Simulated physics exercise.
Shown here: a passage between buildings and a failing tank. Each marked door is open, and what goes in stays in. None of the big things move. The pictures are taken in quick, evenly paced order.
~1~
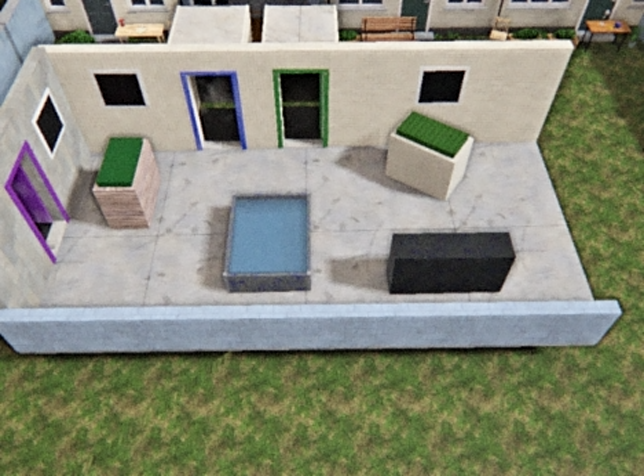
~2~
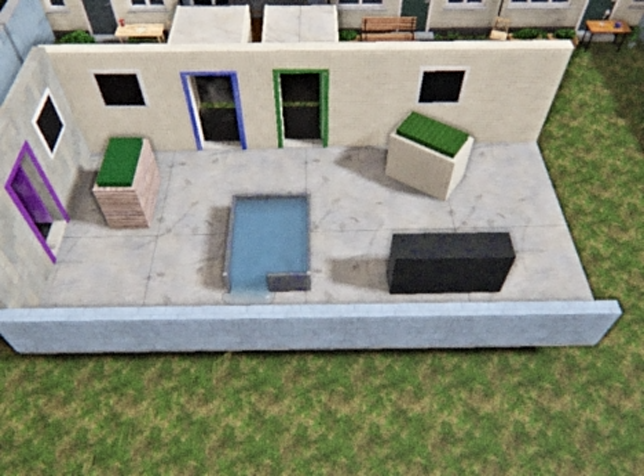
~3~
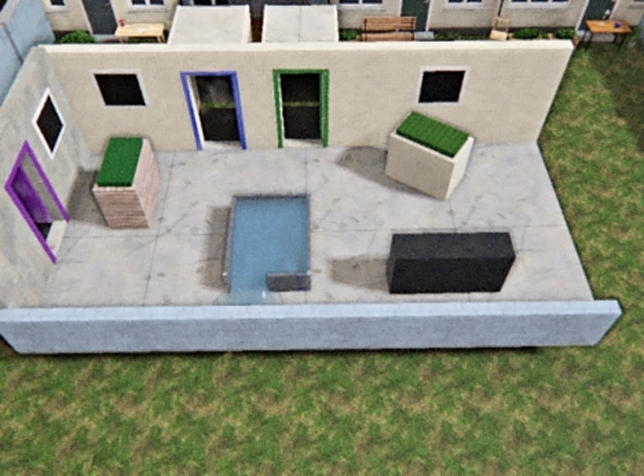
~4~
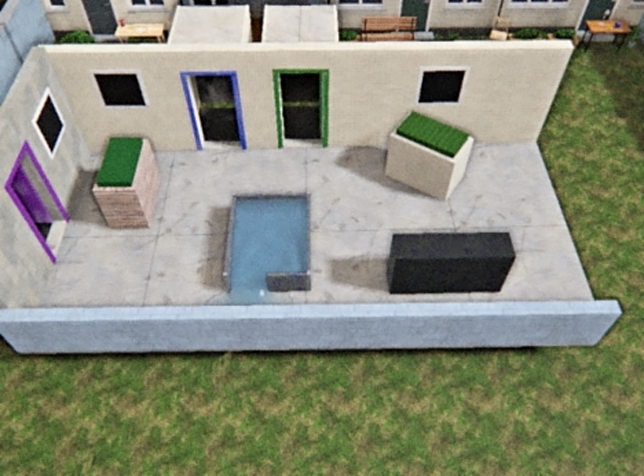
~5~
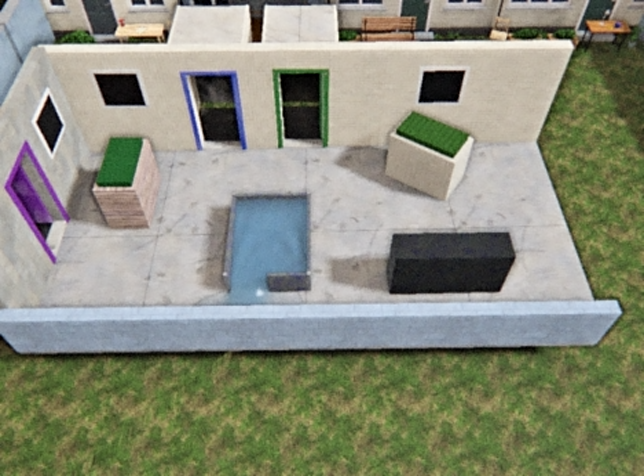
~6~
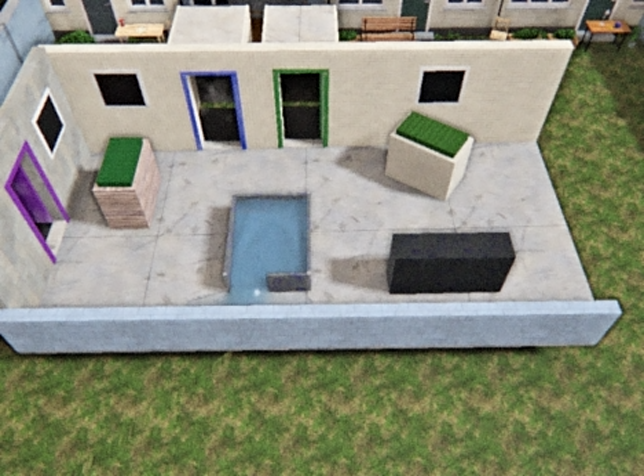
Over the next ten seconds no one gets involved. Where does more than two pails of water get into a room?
The green door lets in two pails or less; the purple door lets in two pails or less; the blue door lets in two pails or less.
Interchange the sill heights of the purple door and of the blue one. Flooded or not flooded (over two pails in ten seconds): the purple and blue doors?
Briefly, the purple door overflows and the blue door stays within bounds.
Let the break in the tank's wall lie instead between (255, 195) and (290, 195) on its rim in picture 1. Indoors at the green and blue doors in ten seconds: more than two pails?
The green door tops the threshold, and the blue door tops the threshold.
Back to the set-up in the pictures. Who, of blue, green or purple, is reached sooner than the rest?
Answer: The purple door.
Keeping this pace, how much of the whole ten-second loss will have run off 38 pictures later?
My figure: 45 percent.
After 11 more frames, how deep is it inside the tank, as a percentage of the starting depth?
Near 58 in a hundred.
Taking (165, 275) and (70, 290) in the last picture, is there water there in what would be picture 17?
Submerged, then submerged.
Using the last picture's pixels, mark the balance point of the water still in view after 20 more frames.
I'd place it roughly at (237, 272).
A moment on, water covers 10 % of the floor; the green door not reached, the purple door not reached, the blue door not reached.
Next, water covers 20 % of the floor; the green door not reached, the purple door not reached, the blue door not reached.
Then, water covers 30 % of the floor; the green door not reached, the purple door wet at the sill, nothing in, the blue door not reached.
Later, water covers 45 % of the floor; the green door not reached, the purple door wet at the sill, nothing in, the blue door not reached.
In the end, water covers 60 % of the floor; the green door wet at the sill, nothing in, the purple door wet at the sill, nothing in, the blue door under two buckets in.
